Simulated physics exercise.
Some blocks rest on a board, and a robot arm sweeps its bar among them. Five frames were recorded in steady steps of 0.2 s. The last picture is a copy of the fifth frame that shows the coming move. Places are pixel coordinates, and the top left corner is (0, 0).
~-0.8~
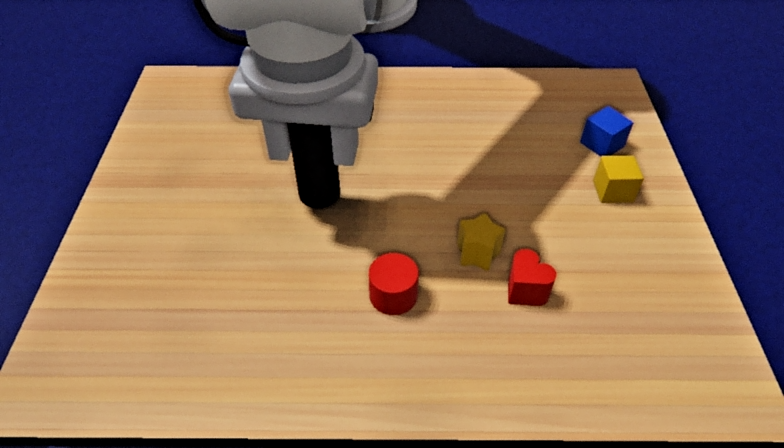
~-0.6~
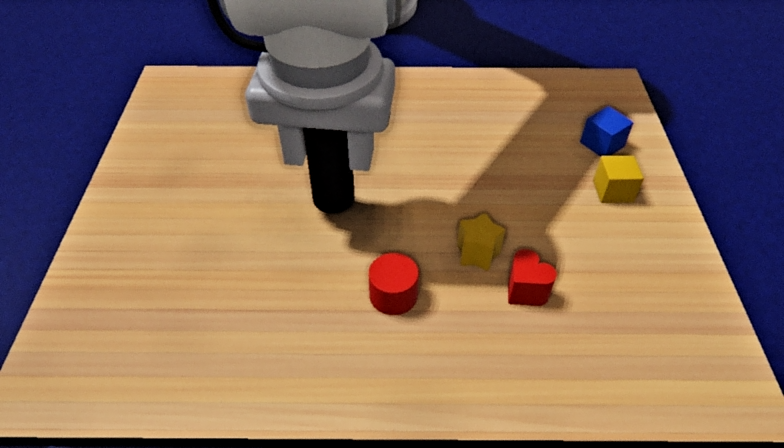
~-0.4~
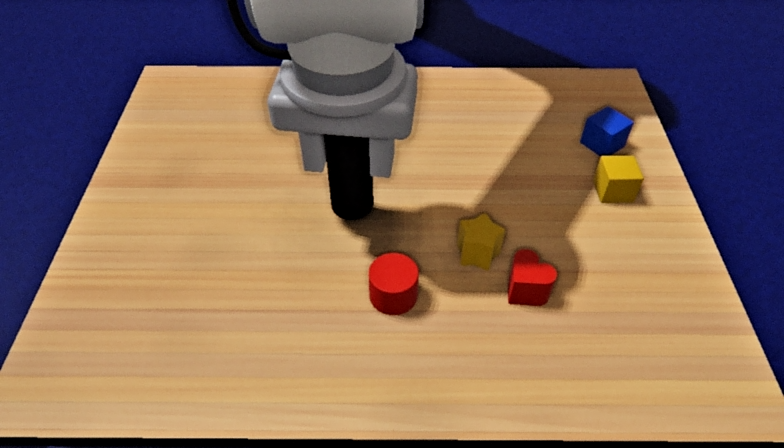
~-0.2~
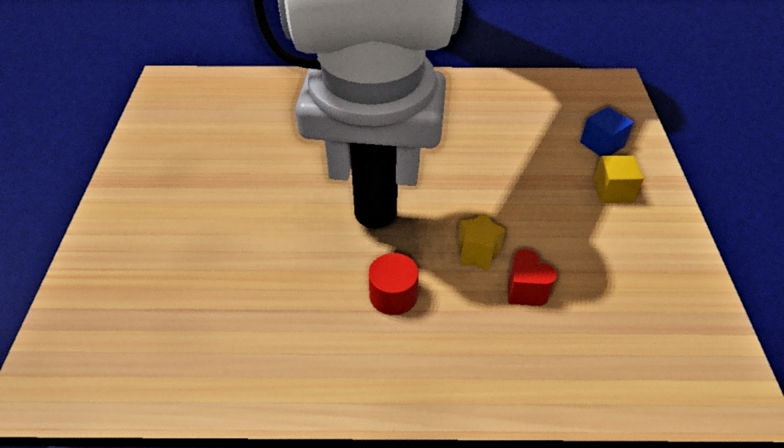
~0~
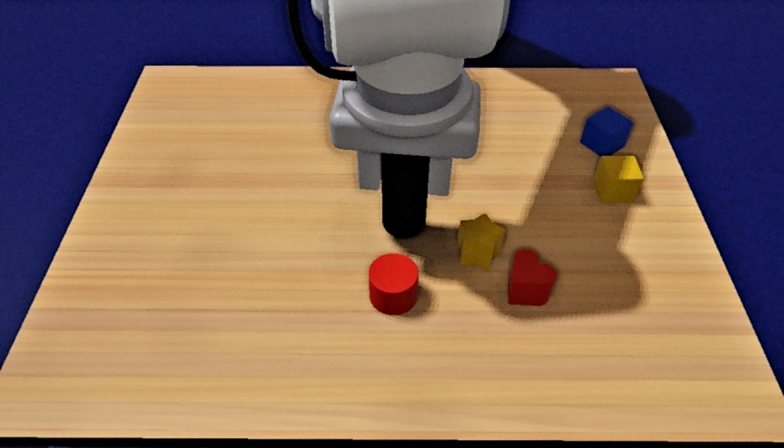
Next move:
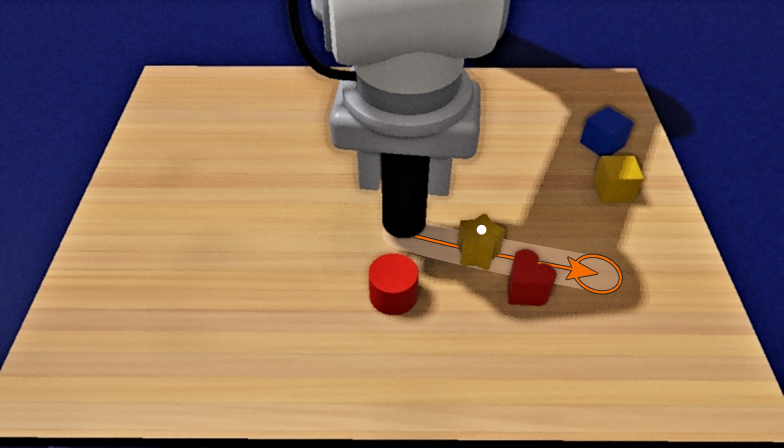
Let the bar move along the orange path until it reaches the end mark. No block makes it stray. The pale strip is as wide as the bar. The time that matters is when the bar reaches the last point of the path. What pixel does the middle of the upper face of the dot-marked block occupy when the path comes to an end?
It is going to be at (650, 263).
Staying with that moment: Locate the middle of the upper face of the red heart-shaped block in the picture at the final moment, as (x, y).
I'd guess (559, 281).
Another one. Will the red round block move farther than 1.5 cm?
In short: No.
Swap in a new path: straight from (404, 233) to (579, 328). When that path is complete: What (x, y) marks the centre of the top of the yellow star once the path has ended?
It will end up at (528, 235).
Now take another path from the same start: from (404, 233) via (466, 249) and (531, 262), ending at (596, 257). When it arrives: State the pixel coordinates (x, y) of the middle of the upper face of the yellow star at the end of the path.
At the end it should sit near (642, 257).
Drawn move, from (404, 233) directly to (597, 274); the dot is on the yellow star.
On the path given first. One third of the way, bar at (467, 238); yellow star at (509, 235), turned 25° clockwise.
Two thirds of the way, bar at (534, 251); yellow star at (579, 248), turned 25° clockwise; red heart-shaped block at (559, 281), turned 70° clockwise.
At the end, bar at (602, 263); red round block still; yellow star at (650, 263), turned 25° clockwise; red heart-shaped block at (559, 281), turned 70° clockwise.
